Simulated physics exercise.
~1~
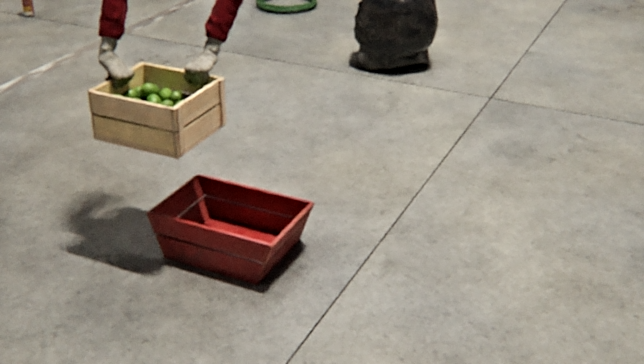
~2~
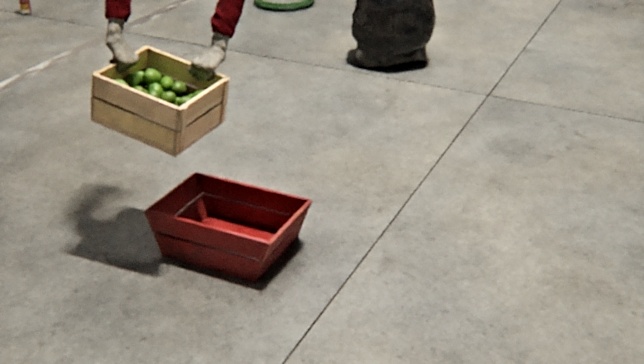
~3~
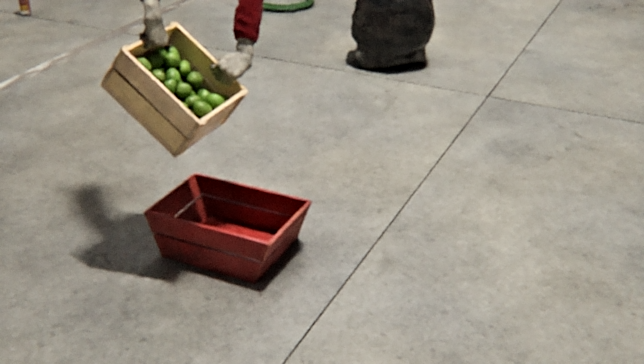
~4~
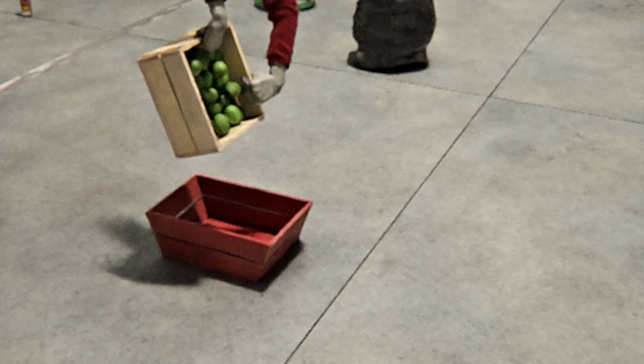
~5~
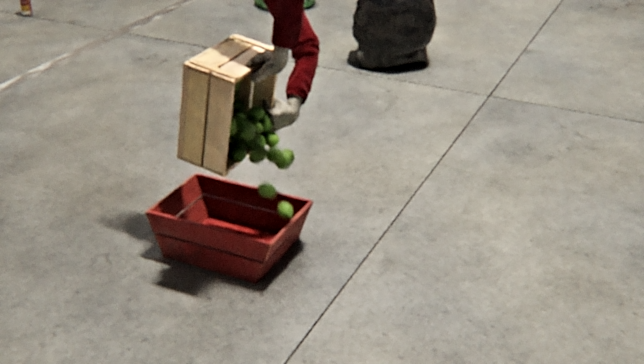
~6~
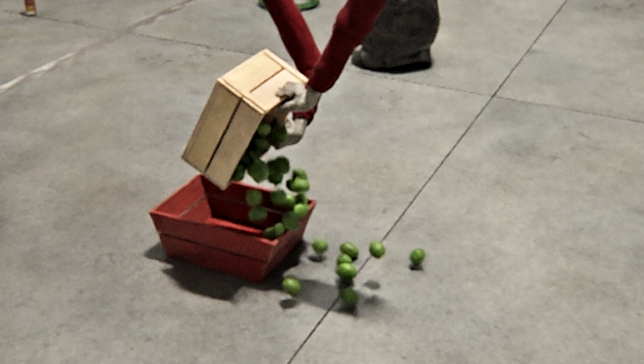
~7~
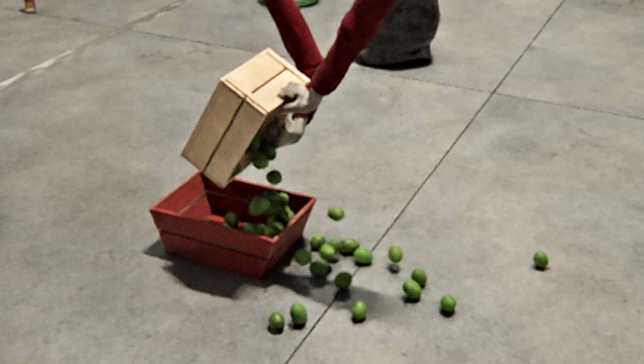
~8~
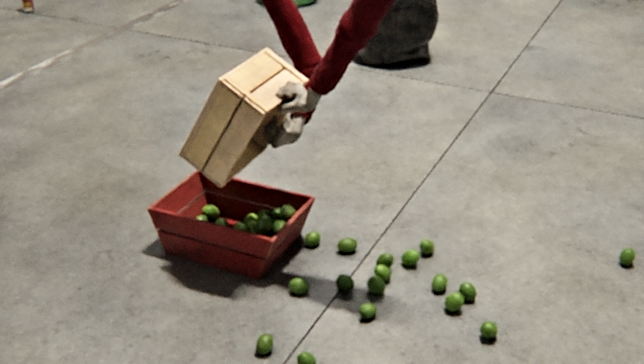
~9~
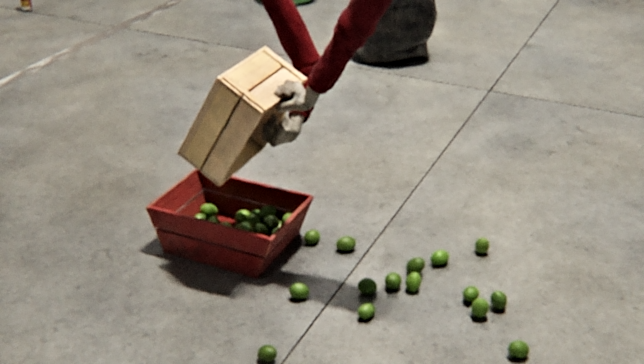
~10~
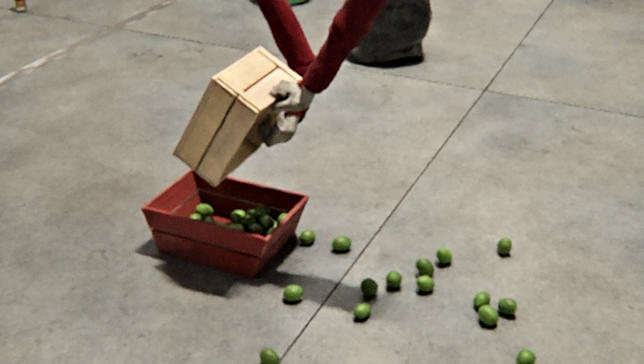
A person in red sleeves and pale gloves holds a light wooden crate of green limes above a grey concrete floor, seen from above at an angle. An empty red box sits below it, and a dark-clad leg stands at the top. The hands raise the crate slightly and tip it steadily to the right until its opening faces downward. Limes tumble out, some dropping into the box while others miss its right side and roll across the floor. The crate stays tilted above the box, which holds a pile of limes, with others scattered to its right.
